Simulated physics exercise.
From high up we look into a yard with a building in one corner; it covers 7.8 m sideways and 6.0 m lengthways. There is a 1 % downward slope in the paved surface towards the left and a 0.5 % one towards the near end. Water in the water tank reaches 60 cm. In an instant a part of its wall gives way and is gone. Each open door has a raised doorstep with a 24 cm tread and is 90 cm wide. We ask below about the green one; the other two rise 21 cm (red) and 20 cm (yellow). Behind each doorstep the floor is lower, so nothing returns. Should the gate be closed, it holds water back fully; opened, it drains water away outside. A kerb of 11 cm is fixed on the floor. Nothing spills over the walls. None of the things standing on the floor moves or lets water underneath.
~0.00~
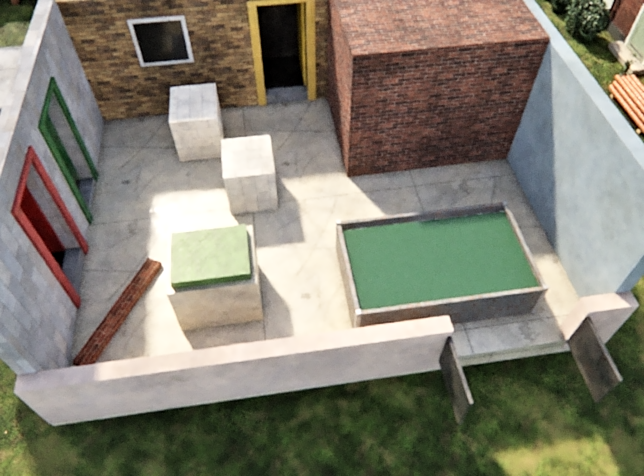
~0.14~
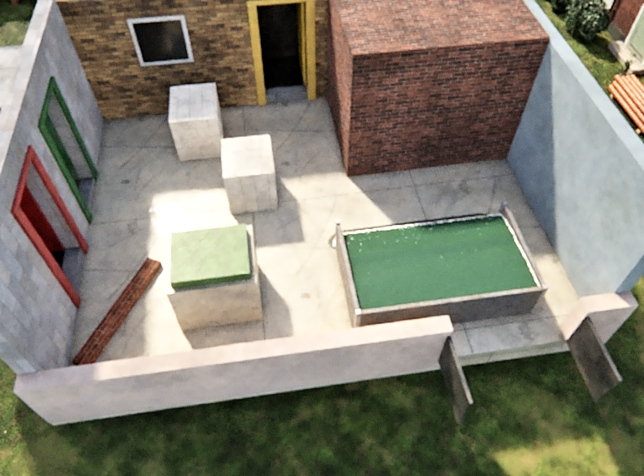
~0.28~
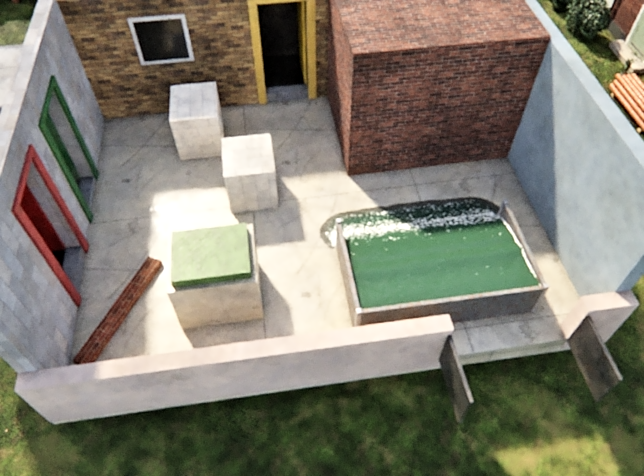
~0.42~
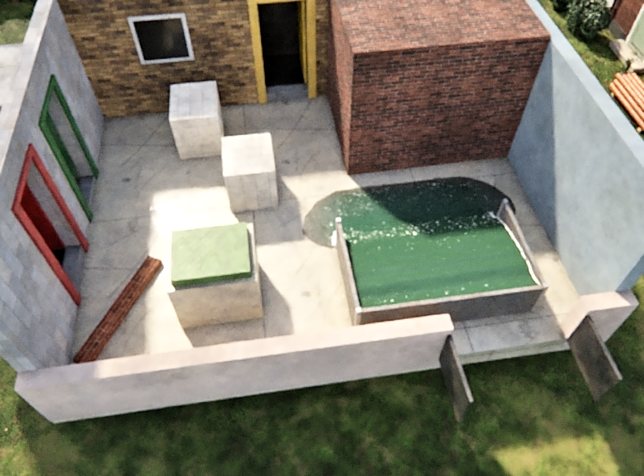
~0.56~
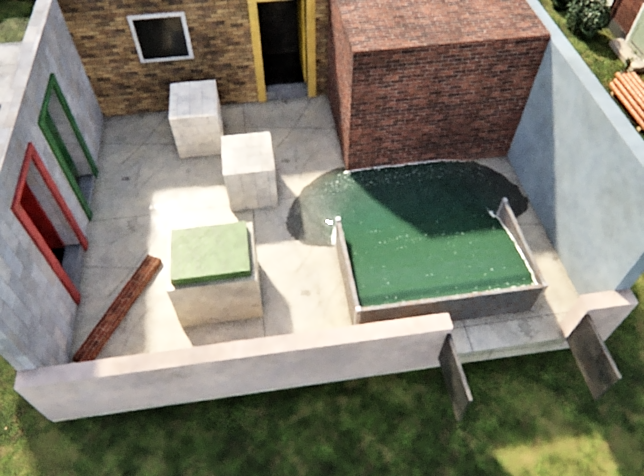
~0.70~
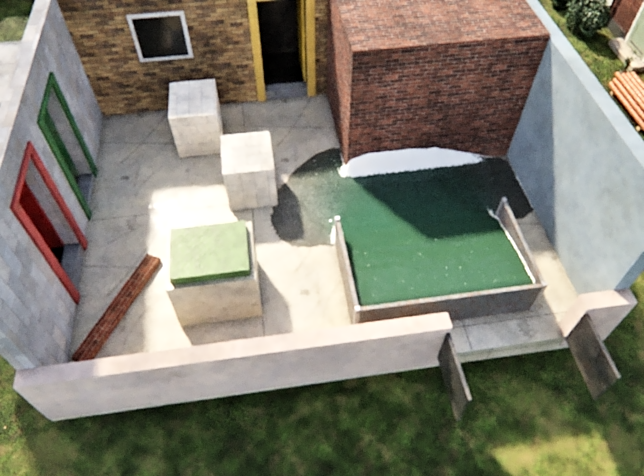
At first, green water lies still in a walled tank in a paved yard, beside a brick building. Then the tank's far side gives way and water pours out across the paving, spreading in a widening dark sheet to the left and right until it reaches the foot of the brick building.
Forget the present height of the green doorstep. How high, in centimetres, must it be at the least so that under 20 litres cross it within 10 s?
At least about 6.5 cm.
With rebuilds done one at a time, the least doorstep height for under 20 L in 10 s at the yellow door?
Yellow door - some 13.5 centimetres.
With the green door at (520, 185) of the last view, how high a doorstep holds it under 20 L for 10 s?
Minimum: Close to 28 cm.
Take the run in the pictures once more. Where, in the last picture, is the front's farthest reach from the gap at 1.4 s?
Near pixel (294, 98).
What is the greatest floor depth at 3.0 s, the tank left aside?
I'd estimate roughly 34 cm.
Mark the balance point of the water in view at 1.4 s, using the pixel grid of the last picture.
It lies near (410, 227) in the last picture.
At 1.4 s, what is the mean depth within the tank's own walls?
Average depth: Approx. 26 cm.
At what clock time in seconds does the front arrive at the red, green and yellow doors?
Red 4.0 s / green 4.0 s / yellow 1.4 s.
After 1.4 s water covers 30 % of the floor, deepest (44 cm) near (411, 187); it has not reached the green door.
After 3.0 s water covers 50 % of the floor, deepest (34 cm) near (564, 322); it has not reached the green door.
After 10.0 s water covers 95 % of the floor, deepest (12 cm) near (64, 393); 9 cm at the green door, 1 litre in over its 11 cm doorstep.
At the green door as built, the water arrived by 4.1 s and peaked near 11 cm at 6.4 s.
With a doorstep of 5.5 cm, 30 litres would have come in within the 10 s; with 7.5 cm, 12 litres. So under 20 litres takes about 6.5 cm.
